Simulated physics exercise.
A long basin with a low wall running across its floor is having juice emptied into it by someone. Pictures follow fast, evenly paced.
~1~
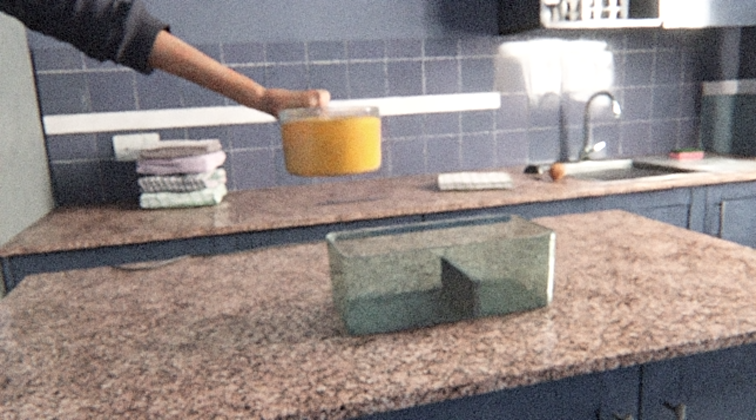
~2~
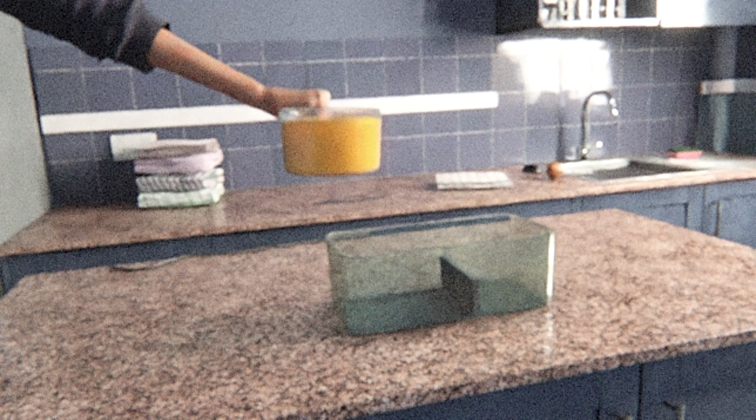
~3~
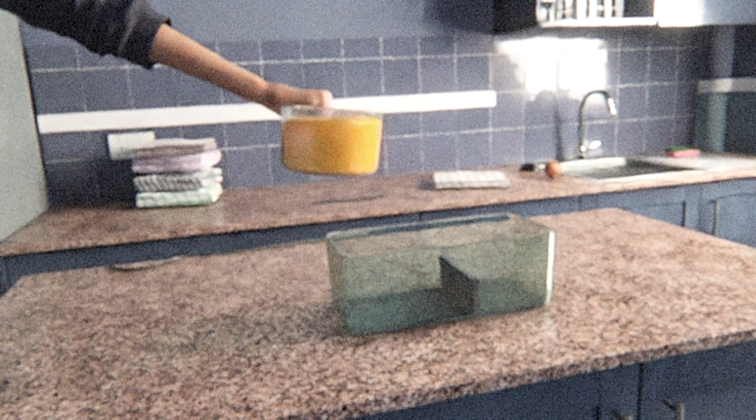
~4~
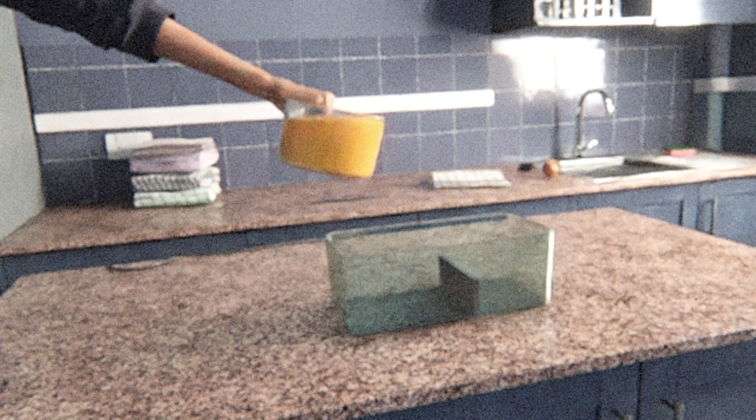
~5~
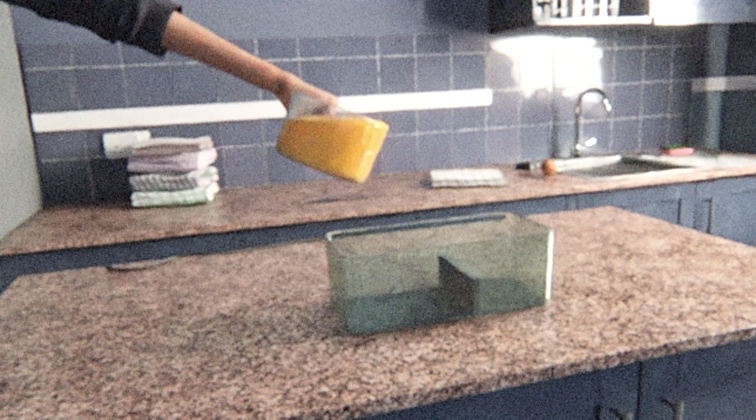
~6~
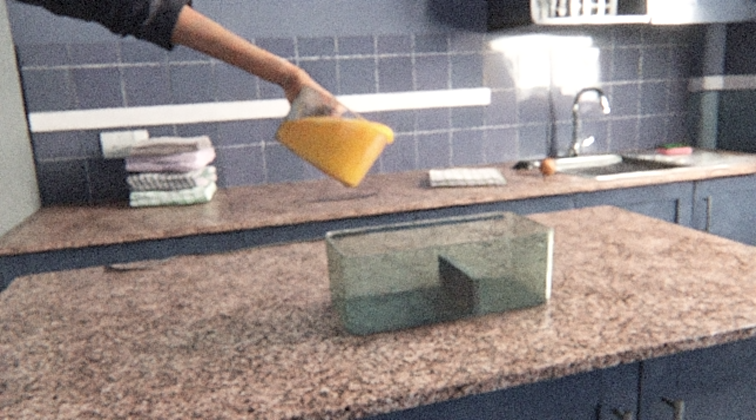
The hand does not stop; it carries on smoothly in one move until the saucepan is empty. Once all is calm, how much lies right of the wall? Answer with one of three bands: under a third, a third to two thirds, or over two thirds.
Under a third.
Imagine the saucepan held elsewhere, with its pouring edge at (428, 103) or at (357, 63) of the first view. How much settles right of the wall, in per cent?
The first start yields 50 per cent, the second 10 per cent.
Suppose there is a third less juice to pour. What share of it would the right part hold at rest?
Roughly 5 percent.
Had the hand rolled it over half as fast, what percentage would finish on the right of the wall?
I'd say close to 0 per cent.
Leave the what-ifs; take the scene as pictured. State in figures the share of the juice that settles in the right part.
I'd put it at about 10 per cent.
A moment on, the tilt is 105° and 29 per cent is still to pour, 26 is left of the wall and 0 right of it.
Next, the tilt is 110° and 5 per cent is still to pour, 76 is left of the wall and 0 right of it.
Then the tilt is 110° and 0 per cent is still to pour, 80 is left of the wall and 9 right of it.
Later the tilt is 110° and 0 per cent is still to pour, 80 is left of the wall and 10 right of it.
In the end 81 per cent lies left of the wall, 11 right of it and 9 outside.
